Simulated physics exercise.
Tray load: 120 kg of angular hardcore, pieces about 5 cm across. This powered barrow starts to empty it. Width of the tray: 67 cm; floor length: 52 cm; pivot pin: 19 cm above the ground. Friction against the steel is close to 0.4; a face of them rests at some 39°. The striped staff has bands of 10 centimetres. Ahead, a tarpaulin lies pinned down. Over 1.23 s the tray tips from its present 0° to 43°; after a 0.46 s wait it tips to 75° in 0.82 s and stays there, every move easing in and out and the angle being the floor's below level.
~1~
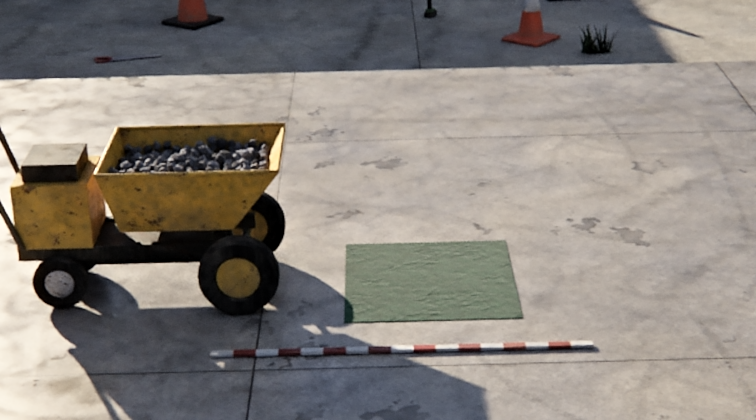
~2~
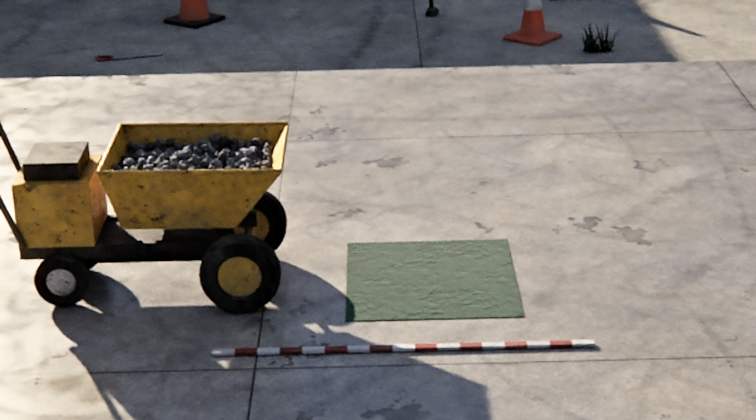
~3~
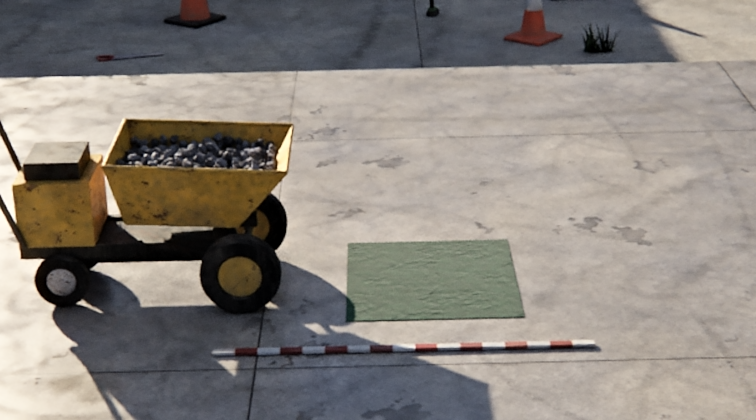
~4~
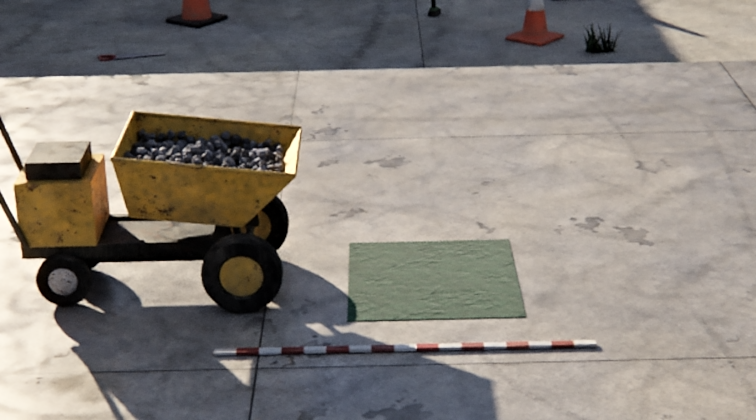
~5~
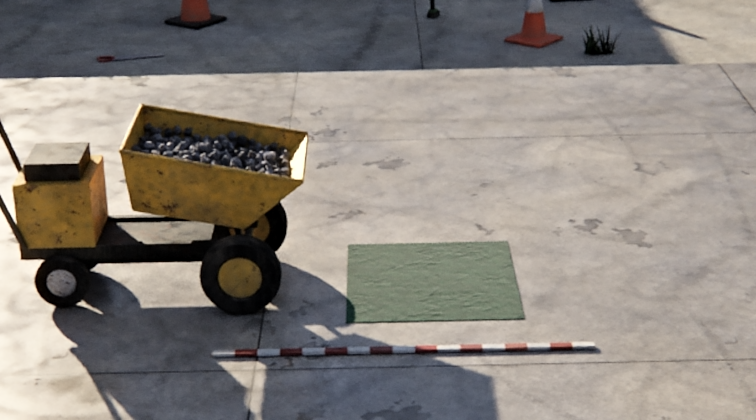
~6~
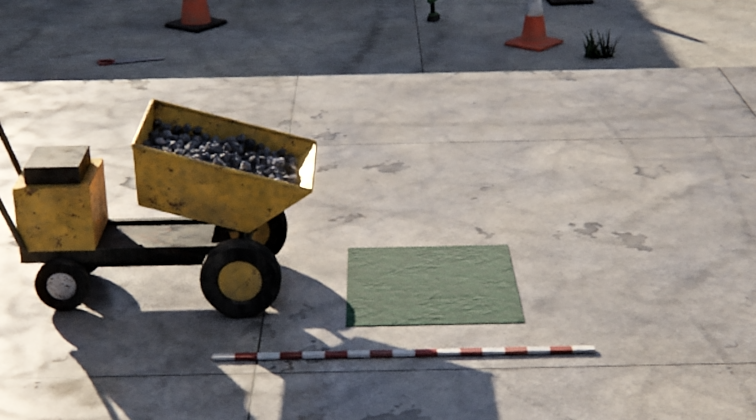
A yellow tray of dark stones on a small wheeled barrow gradually tilts down toward the right.
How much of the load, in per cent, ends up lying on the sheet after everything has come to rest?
Roughly 55 per cent of it.
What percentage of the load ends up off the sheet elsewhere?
Roughly 5 percent of it.
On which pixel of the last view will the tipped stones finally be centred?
The tipped stones centre close to (404, 279).
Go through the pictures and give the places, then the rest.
In the first picture, the tray is at 0°, its lip at (278, 172); the top of the load is at (208, 152).
The second picture shows lip at (281, 171), floor tilted 1°, highest stones at (210, 150).
The third picture shows lip at (287, 173), floor tilted 3°, highest stones at (203, 147).
The fourth picture shows lip at (295, 176), floor tilted 7°, highest stones at (183, 143).
In the fifth picture, the tray is at 11°, its lip at (303, 182); the top of the load is at (162, 138).
The sixth picture shows lip at (312, 191), floor tilted 17°, highest stones at (162, 134).
A little later the floor is at 36°; 100 % in the tray; the foremost stones are at (320, 201).
Then the floor is at 43°; 100 % in the tray; the foremost stones are at (333, 211).
Later still the floor is at 75°; 48 % in the tray, 50 % on the sheet, 2 % off the sheet elsewhere; the foremost stones are at (490, 278).
In the end the floor is at 75°; 37 % in the tray, 57 % on the sheet, 5 % off the sheet elsewhere; the foremost stones are at (512, 267).
